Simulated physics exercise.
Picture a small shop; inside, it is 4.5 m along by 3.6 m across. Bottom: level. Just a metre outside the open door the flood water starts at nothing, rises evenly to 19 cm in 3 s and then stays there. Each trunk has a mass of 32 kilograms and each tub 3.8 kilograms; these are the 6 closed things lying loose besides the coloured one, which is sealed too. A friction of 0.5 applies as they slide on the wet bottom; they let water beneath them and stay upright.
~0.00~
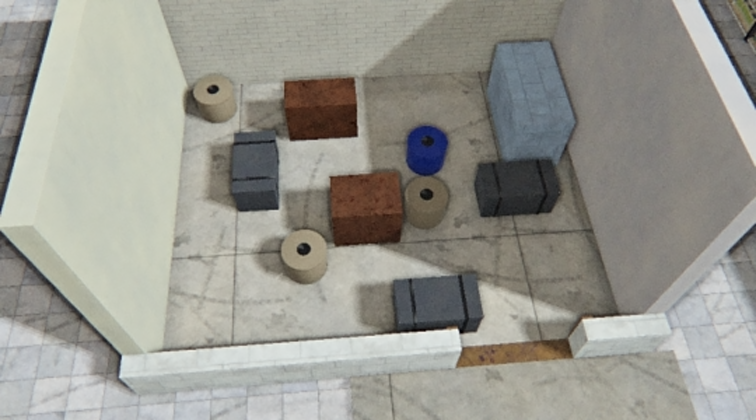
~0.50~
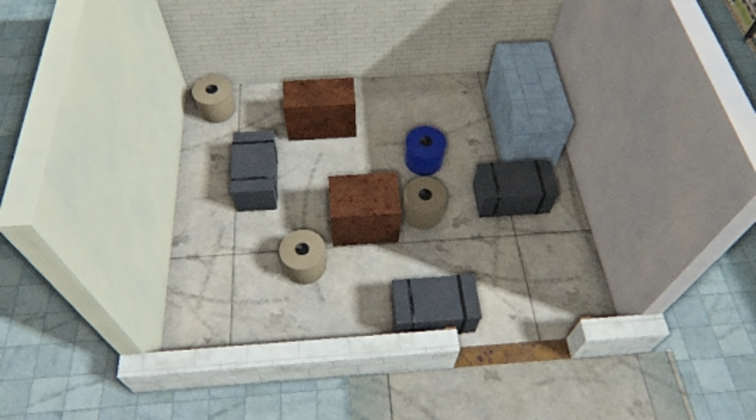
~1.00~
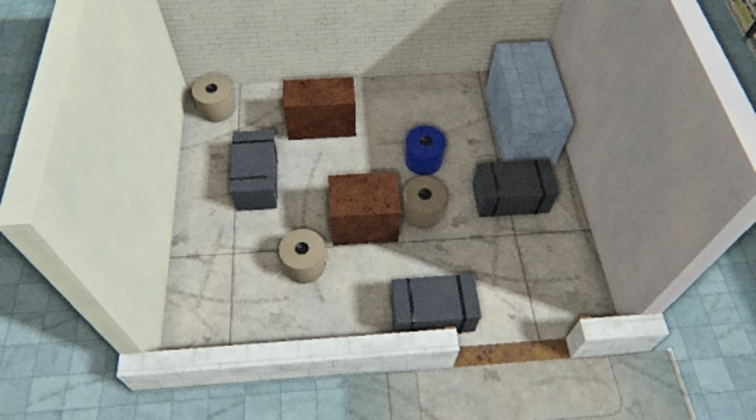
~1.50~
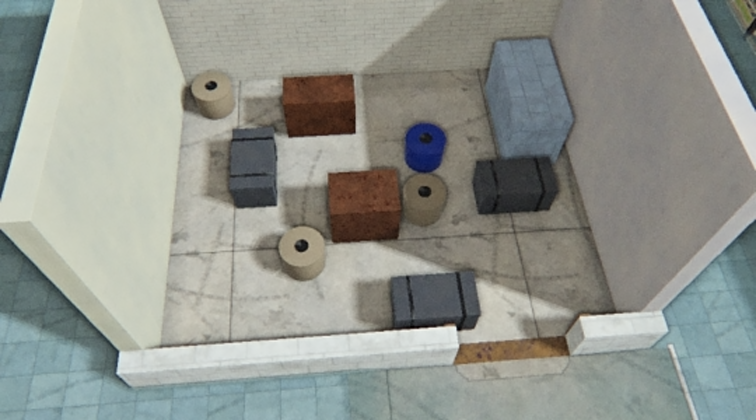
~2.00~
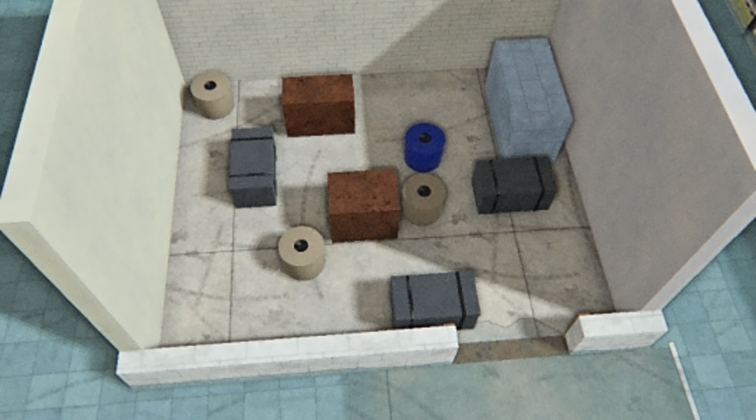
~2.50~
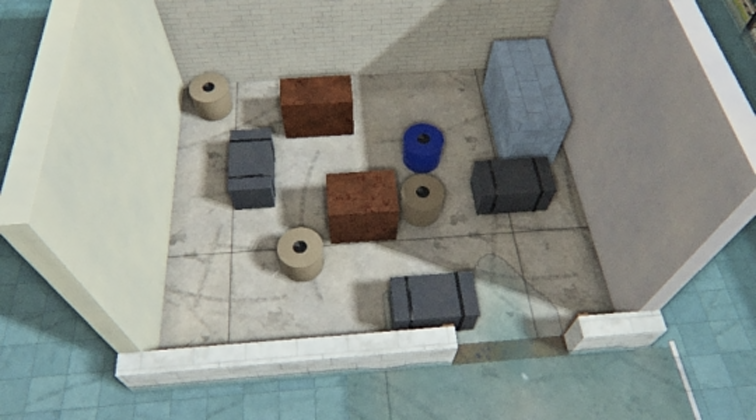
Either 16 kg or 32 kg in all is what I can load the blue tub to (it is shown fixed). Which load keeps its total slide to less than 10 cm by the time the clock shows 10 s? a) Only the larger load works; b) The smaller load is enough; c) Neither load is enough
Answer: A.
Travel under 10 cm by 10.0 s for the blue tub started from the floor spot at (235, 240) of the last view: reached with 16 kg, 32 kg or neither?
It turns out that both loads succeed.
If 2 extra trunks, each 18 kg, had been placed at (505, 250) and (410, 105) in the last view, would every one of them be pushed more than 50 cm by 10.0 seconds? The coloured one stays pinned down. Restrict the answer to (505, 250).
For that spot the answer is greater than that.
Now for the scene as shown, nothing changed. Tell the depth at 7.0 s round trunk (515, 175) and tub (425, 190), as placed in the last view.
I'd estimate 10 cm for the first and 6 cm for the second.
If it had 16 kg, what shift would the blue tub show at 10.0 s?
50 cm.
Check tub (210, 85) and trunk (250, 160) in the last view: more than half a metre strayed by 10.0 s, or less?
So that's not as far for the first and not as far for the second.
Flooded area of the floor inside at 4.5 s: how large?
At that time the wet patch spans about 6.0 m2.
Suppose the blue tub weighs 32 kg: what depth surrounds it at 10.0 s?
Depth: Approx. 9 cm.
After 3.5 s the blue tub would be 0 cm from its start with 16 kg and 0 cm from its start with 32 kg; 0 cm of water round it then.
After 4.5 s the blue tub would be 0 cm from its start with 16 kg and 0 cm from its start with 32 kg; 4 cm of water round it then.
After 7.0 s the blue tub would be 0 cm from its start with 16 kg and 0 cm from its start with 32 kg; 5 cm of water round it then.
After 10.0 s the blue tub would be 46 cm from its start with 16 kg and 0 cm from its start with 32 kg; 9 cm of water round it then.
